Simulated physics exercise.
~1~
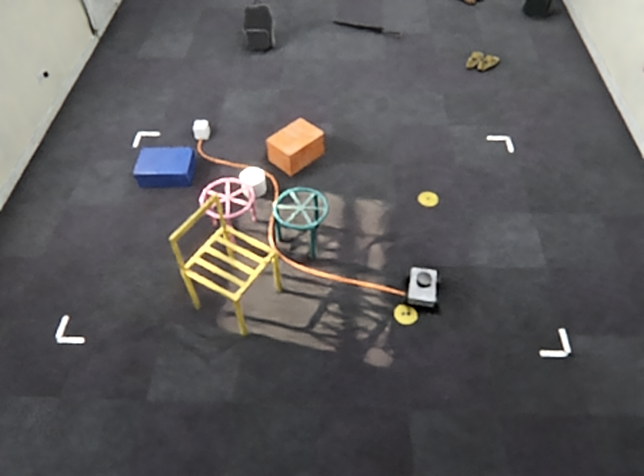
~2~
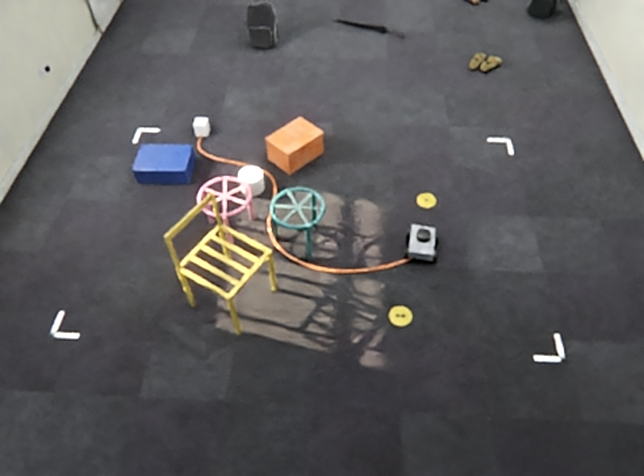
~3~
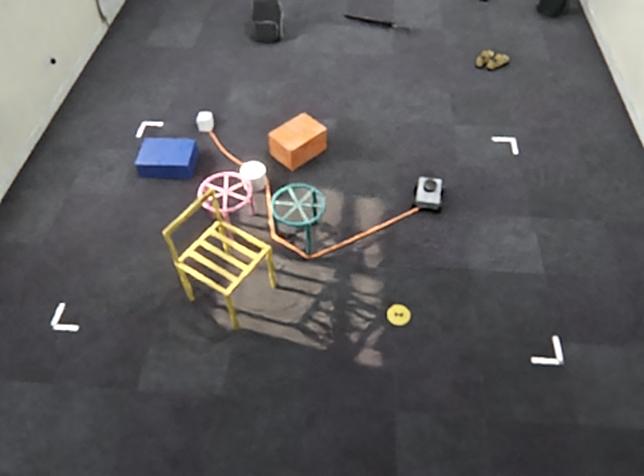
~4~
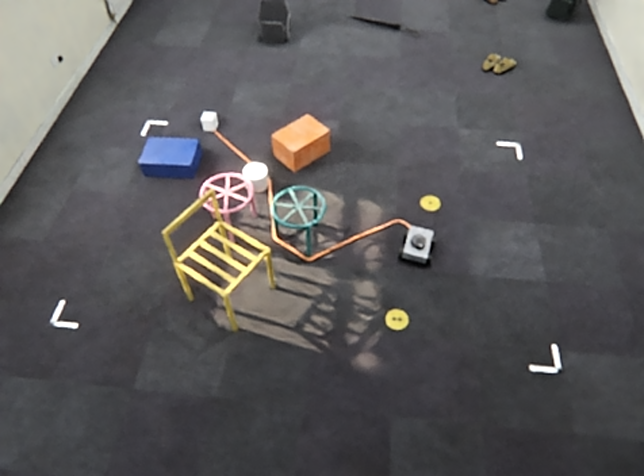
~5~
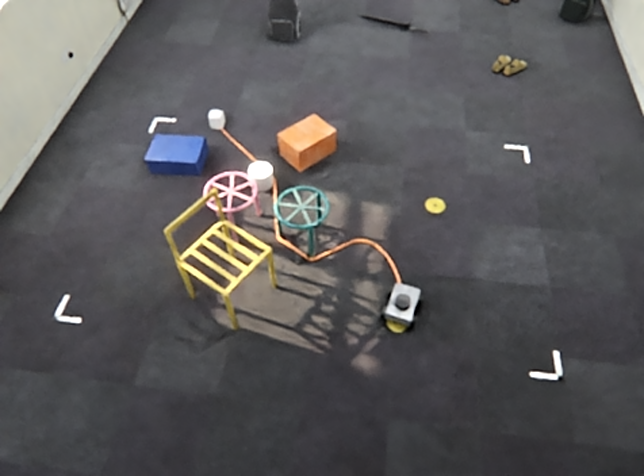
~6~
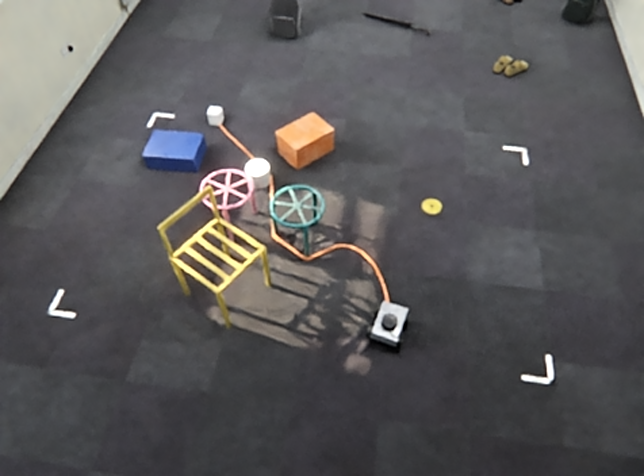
At the start, a small grey cart sits on a dark floor near a yellow disc, with an orange lead trailing left past a teal stool, a pink stool and a white tub toward a small white block. A yellow chair, a blue crate and an orange crate stand nearby. The cart moves up the floor to the farther yellow disc and covers it, drawing the lead into a straighter line. It then turns back and travels down to the nearer disc, the lead bowing into a loose curve behind it. Finally it stops slightly below and left of there, with the furniture still standing and the teal stool hardly stirred.
